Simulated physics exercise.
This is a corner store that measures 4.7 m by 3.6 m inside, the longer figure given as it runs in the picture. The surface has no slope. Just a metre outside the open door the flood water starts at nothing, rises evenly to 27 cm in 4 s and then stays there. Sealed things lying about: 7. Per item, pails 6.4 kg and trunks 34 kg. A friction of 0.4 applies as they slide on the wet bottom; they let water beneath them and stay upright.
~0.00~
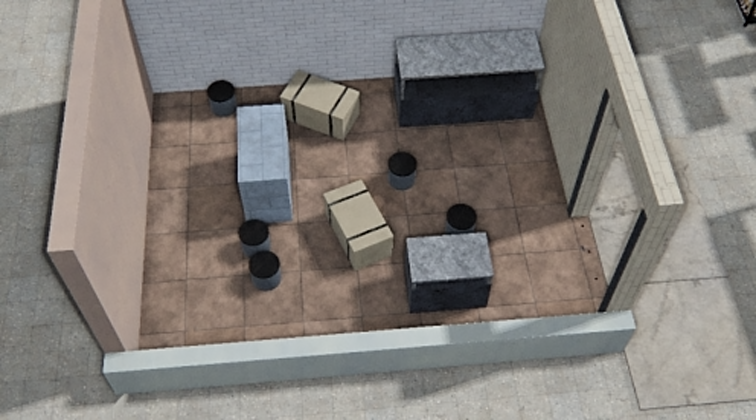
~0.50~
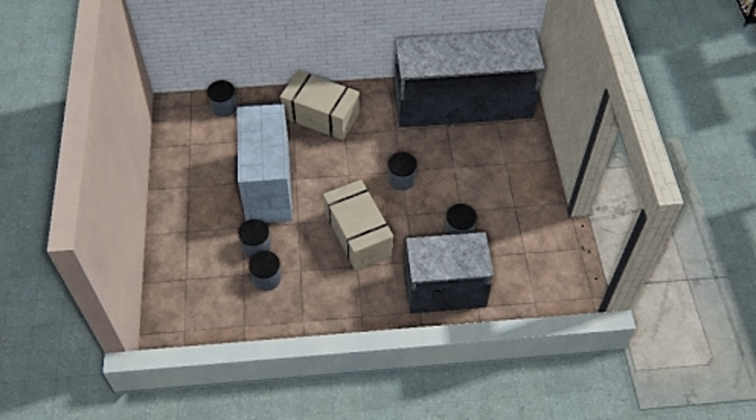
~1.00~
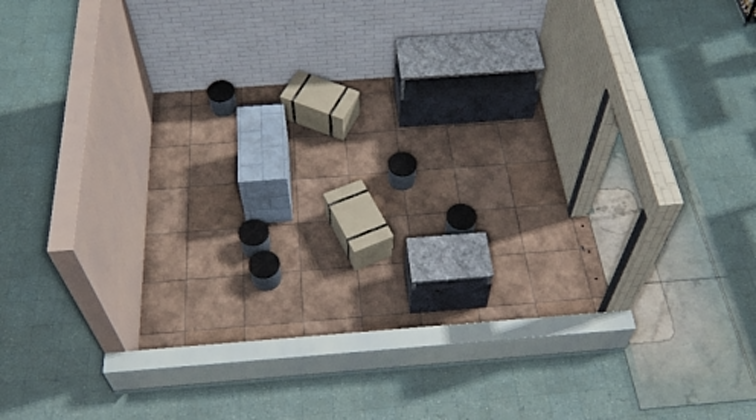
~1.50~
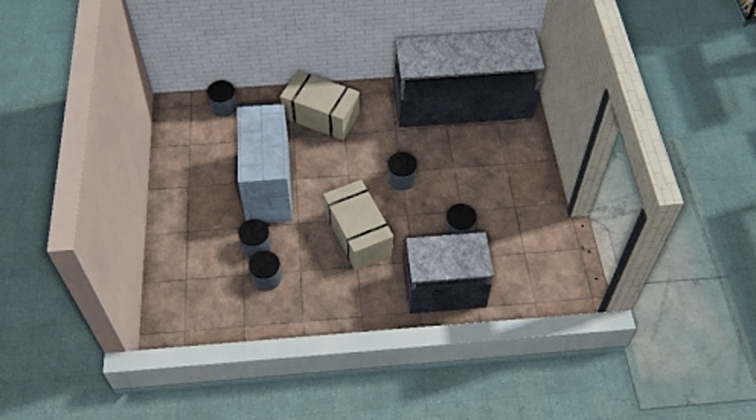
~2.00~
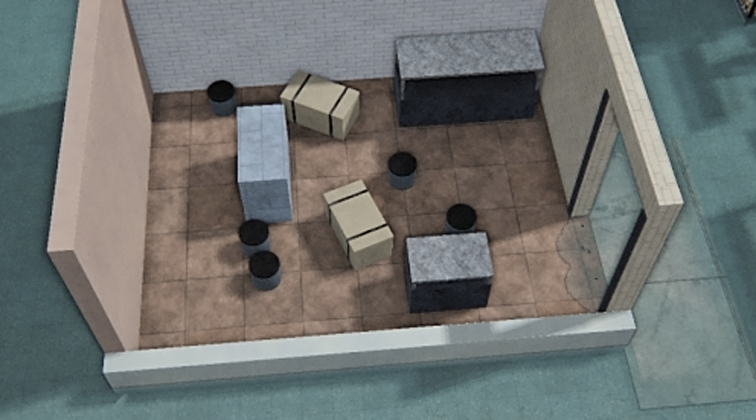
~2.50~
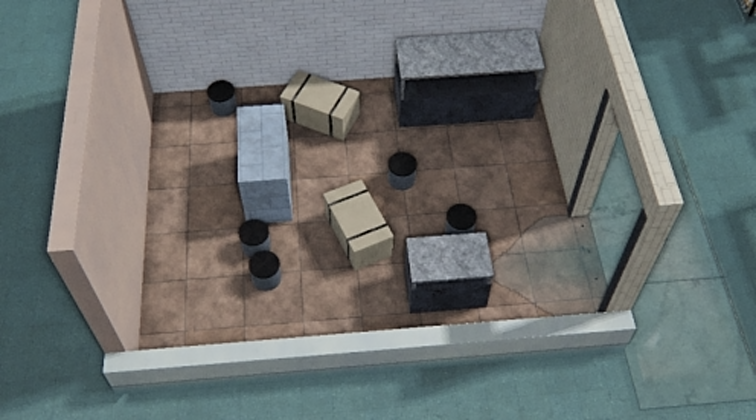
A small corner store with a brown tiled floor is seen from above at a steady, unmoving angle, its roof open and paved ground around it. Five dark-topped pails stand among two tan, dark-banded trunks, a pale blue-grey block at left, and dark counters with grey tops at back right and front right. Blue-green water covers the paving outside, then spreads through the right-hand opening across the nearby floor, while the objects stay still.
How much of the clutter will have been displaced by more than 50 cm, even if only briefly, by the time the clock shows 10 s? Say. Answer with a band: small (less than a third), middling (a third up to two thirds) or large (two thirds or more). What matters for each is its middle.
Large.
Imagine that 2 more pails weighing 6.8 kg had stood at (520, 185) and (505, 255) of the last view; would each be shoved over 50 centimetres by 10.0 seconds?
Order as asked - inside the cutoff and beyond the cutoff.
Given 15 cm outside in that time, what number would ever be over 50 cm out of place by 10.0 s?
In that case the number is 2.
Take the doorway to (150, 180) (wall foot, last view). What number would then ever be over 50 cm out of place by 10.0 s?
6.
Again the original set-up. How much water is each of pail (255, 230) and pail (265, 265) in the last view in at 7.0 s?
Roughly 3 and 4 cm.
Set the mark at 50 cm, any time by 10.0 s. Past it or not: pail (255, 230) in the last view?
The verdict is a smaller shift.
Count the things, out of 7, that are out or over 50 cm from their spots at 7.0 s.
2.
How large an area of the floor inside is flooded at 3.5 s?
Flooded: Near 3.0 m2.
After 3.5 s 0 of 7 are over 50 cm from their spots; 0 afloat.
After 4.5 s 1 of 7 are over 50 cm from their spots; 1 afloat.
After 7.0 s 2 of 7 are over 50 cm from their spots; 2 afloat.
After 10.0 s 5 of 7 are over 50 cm from their spots, and 6 have been at some point; 6 afloat.
